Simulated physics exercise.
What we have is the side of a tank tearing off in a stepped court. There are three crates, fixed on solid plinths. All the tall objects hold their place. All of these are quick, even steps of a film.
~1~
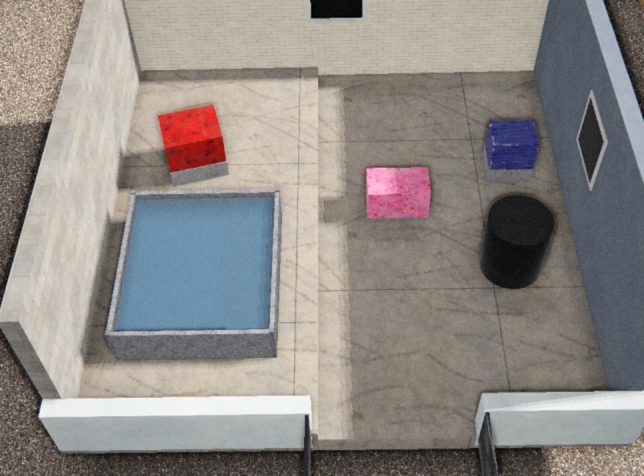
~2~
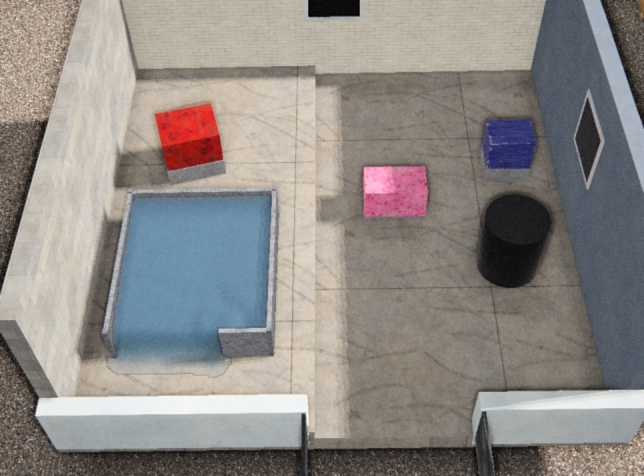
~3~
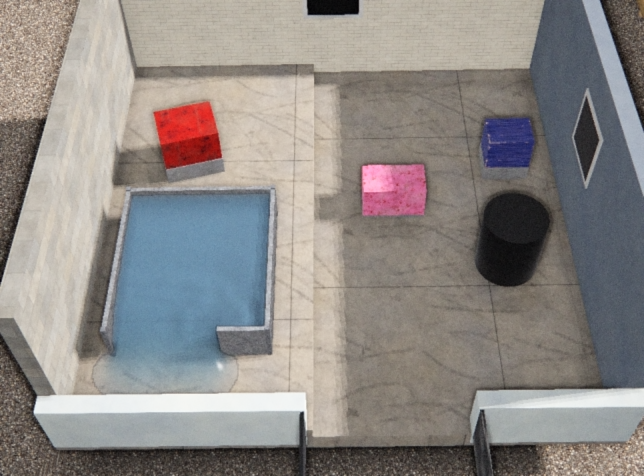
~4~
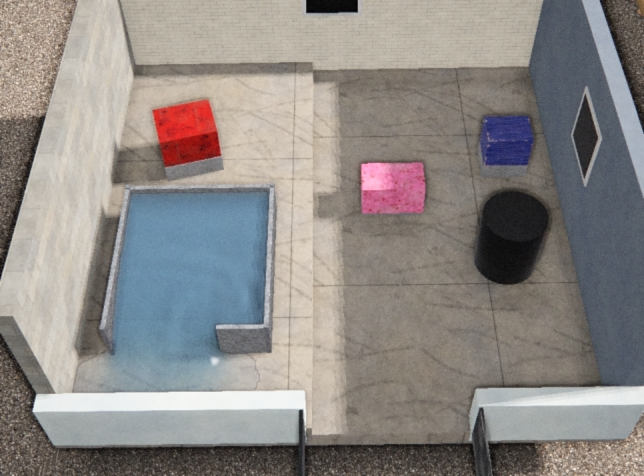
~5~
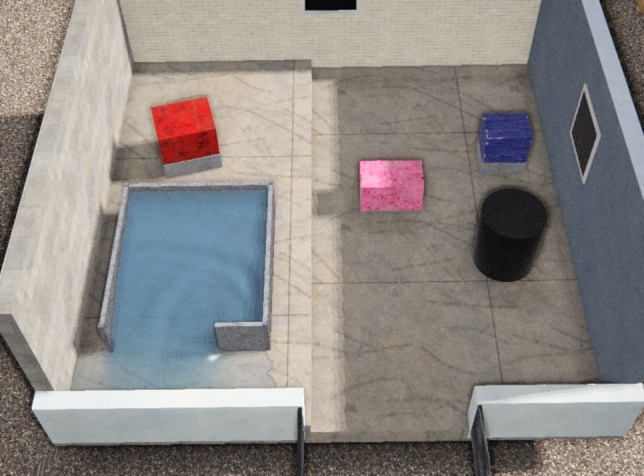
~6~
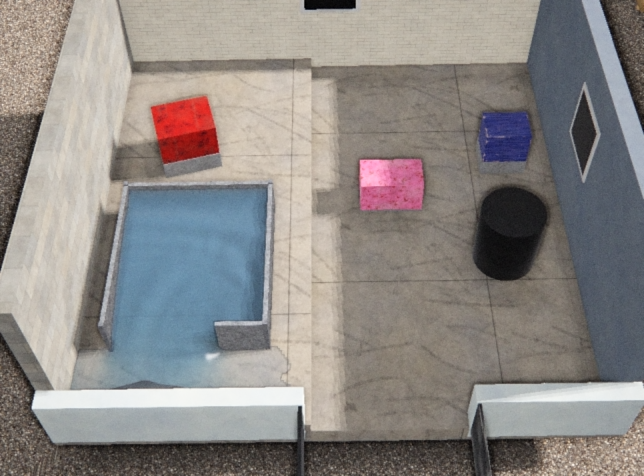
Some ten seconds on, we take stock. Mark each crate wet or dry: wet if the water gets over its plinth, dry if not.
Pink crate wet, blue crate dry, red crate dry.
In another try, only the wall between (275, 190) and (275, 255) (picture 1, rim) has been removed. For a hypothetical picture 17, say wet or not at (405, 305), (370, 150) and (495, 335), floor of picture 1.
Sodden, then sodden, then sodden.
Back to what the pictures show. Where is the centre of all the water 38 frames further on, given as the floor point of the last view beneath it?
That puts it at around (269, 263).
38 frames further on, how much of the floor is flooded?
About 70 per cent.
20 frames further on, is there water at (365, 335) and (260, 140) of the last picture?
Result, in sequence: Waterlogged; unwetted.
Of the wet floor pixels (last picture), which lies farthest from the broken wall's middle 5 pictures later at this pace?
Close to (377, 412), I think.
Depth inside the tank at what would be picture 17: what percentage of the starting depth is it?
I make it 54 per cent.
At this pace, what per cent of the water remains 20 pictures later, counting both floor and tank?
About 98 per cent.
A moment on, water covers 10 % of the floor; the pink crate not reached, the blue crate not reached, the red crate not reached.
Next, water covers 25 % of the floor; the pink crate not reached, the blue crate not reached, the red crate not reached.
Then, water covers 45 % of the floor; the pink crate water round its plinth, the blue crate not reached, the red crate water round its plinth.
Later, water covers 70 % of the floor; the pink crate water round its plinth, the blue crate water round its plinth, the red crate water round its plinth.
In the end, water covers 90 % of the floor; the pink crate was topped, the blue crate stayed above the water, the red crate stayed above the water.
